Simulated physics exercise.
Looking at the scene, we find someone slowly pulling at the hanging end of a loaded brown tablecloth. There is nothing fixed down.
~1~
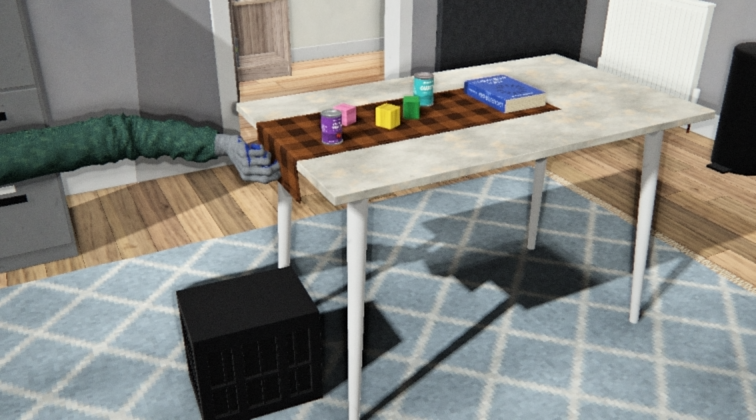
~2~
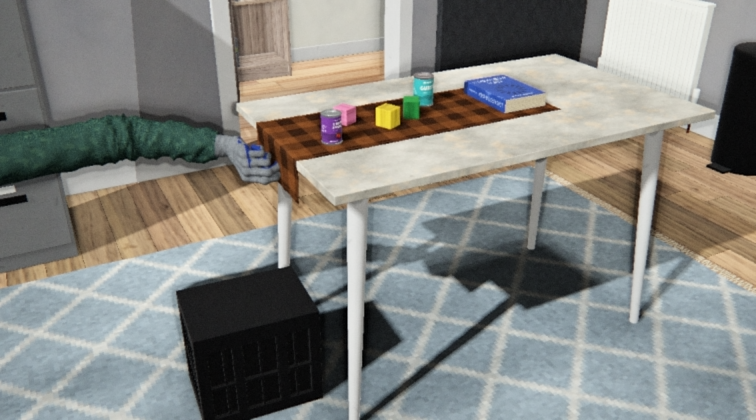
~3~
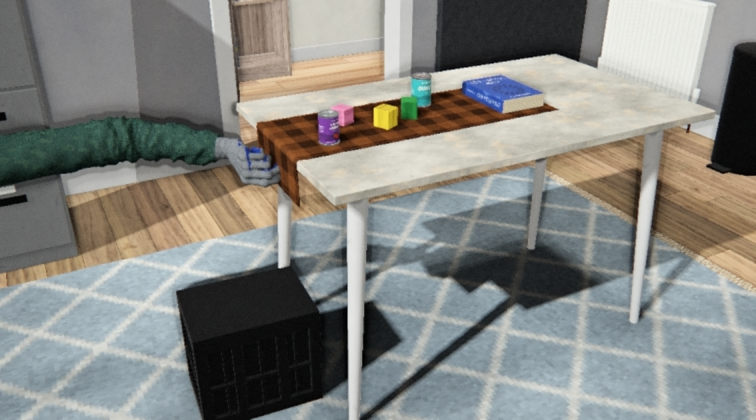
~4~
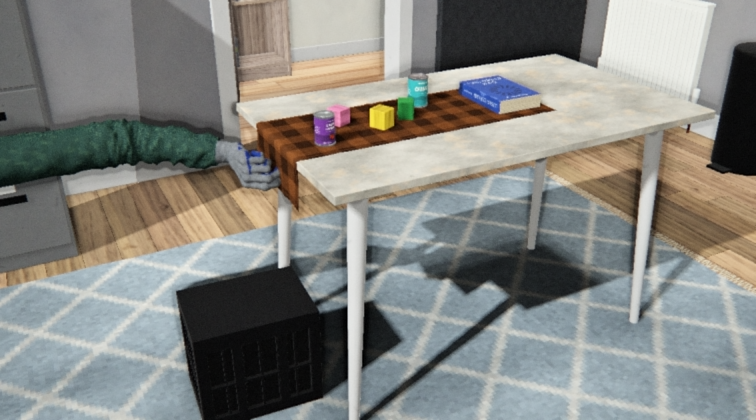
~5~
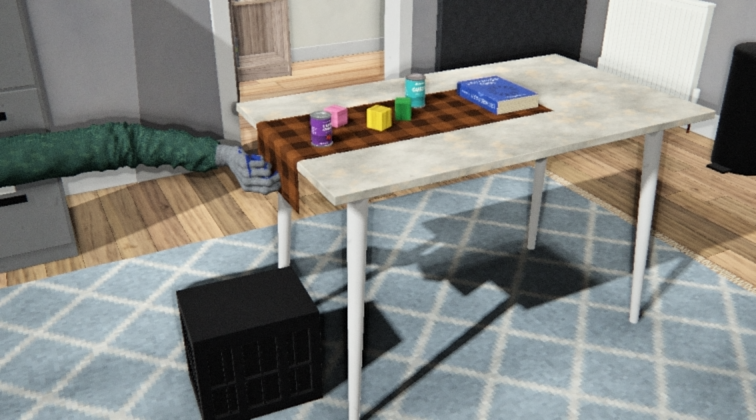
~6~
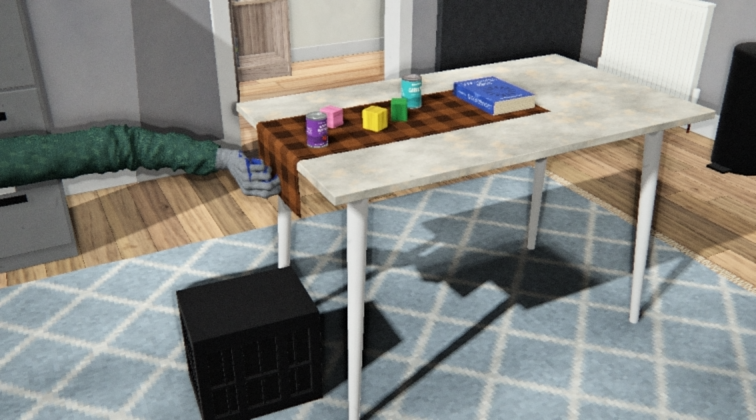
A hand in a green sleeve slowly pulled the hanging end of a brown checked tablecloth downward, and the cans, small colored cubes and blue book on it shifted slightly left across the table.
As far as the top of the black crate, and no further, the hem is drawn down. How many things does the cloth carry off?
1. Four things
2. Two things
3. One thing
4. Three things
Answer: 4.
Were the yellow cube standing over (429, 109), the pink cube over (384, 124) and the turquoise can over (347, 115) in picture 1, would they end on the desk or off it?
For the yellow cube it's staying, for the pink cube it's falling, for the turquoise can it's falling.
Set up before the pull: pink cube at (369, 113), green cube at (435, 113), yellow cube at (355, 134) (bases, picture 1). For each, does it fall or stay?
Result - pink cube lost; green cube retained; yellow cube lost.
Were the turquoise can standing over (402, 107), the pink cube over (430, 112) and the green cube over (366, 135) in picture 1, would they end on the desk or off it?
The turquoise can ends up still aboard, the pink cube ends up still aboard, the green cube ends up knocked off.
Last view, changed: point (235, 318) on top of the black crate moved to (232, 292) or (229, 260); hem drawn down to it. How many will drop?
The count would be 2 and then 1.
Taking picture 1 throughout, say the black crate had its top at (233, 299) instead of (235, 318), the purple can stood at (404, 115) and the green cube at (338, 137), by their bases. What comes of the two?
Purple can stays, green cube is gone.
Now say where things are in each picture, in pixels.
In the first picture, hem (301, 204); purple can (331, 112); pink cube (345, 107); yellow cube (388, 107); green cube (412, 99); turquoise can (424, 75); top of the crate (235, 318).
In the second picture, hem (299, 205); purple can (331, 112).
In the third picture, hem (300, 207); pink cube (342, 107).
In the fourth picture, hem (299, 212); yellow cube (382, 108); top of the crate (235, 318).
In the fifth picture, hem (300, 215); green cube (403, 100).
In the sixth picture, hem (302, 218); purple can (316, 115); pink cube (331, 109); yellow cube (375, 109); green cube (400, 101); turquoise can (412, 77).
Soon after, hem near (280, 238); purple can gone.
After that, hem near (281, 281); purple can, pink cube and yellow cube gone.
In the end, hem on the crate; purple can, pink cube and yellow cube gone. The answer is three.
